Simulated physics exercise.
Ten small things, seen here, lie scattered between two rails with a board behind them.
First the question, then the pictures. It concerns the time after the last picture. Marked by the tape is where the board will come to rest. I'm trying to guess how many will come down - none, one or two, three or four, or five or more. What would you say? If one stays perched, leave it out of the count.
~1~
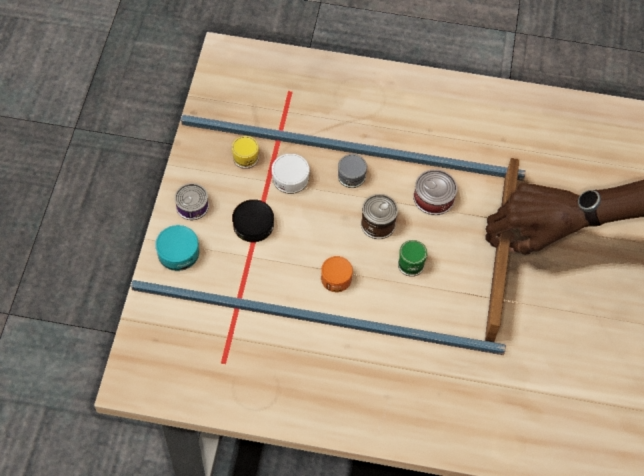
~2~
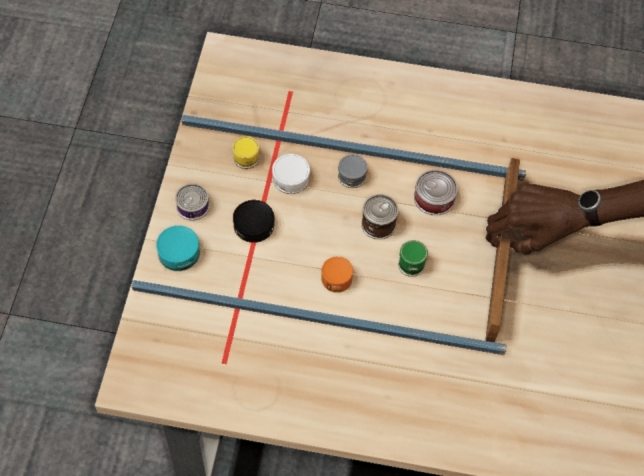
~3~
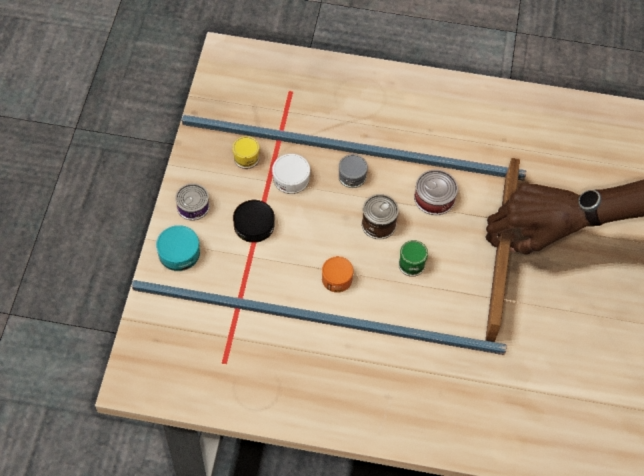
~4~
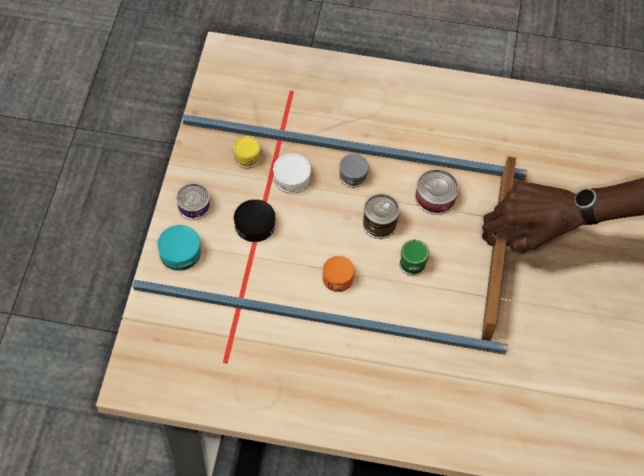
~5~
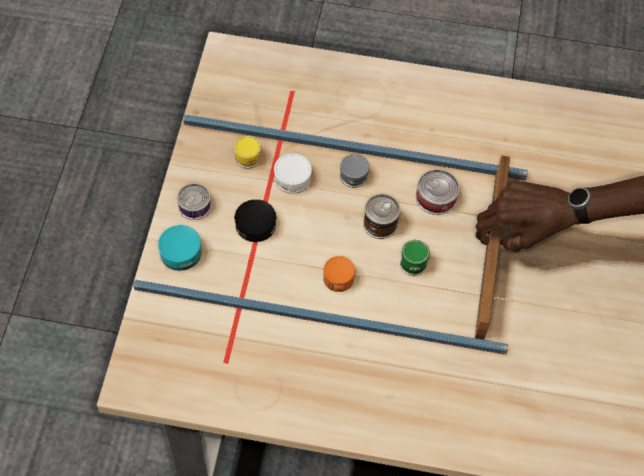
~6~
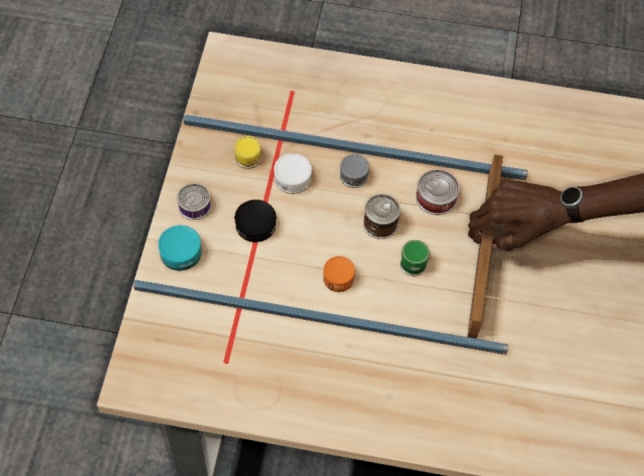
Okay, so the number that tips off the end comes to zero, I'd say.
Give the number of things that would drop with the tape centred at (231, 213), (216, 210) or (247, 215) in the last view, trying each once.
In order: 1, 1 and 0.
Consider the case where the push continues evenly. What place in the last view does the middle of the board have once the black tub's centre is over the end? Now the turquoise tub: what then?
The middle is at (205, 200) when it's the black tub, and at (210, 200) when it's the turquoise tub.
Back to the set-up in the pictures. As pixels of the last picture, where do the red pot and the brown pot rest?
Roughly (252, 168), and the other roughly (247, 198).
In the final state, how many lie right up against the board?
4 touch it.
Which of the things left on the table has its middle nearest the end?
That would be the purple tin.
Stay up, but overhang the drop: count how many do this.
In total, 0 of them.
A little later, none off yet; turquoise tub at rest near (180, 248); purple tin at rest near (194, 202); yellow pot at rest near (248, 152).
When it is over, the number that fall off is zero.
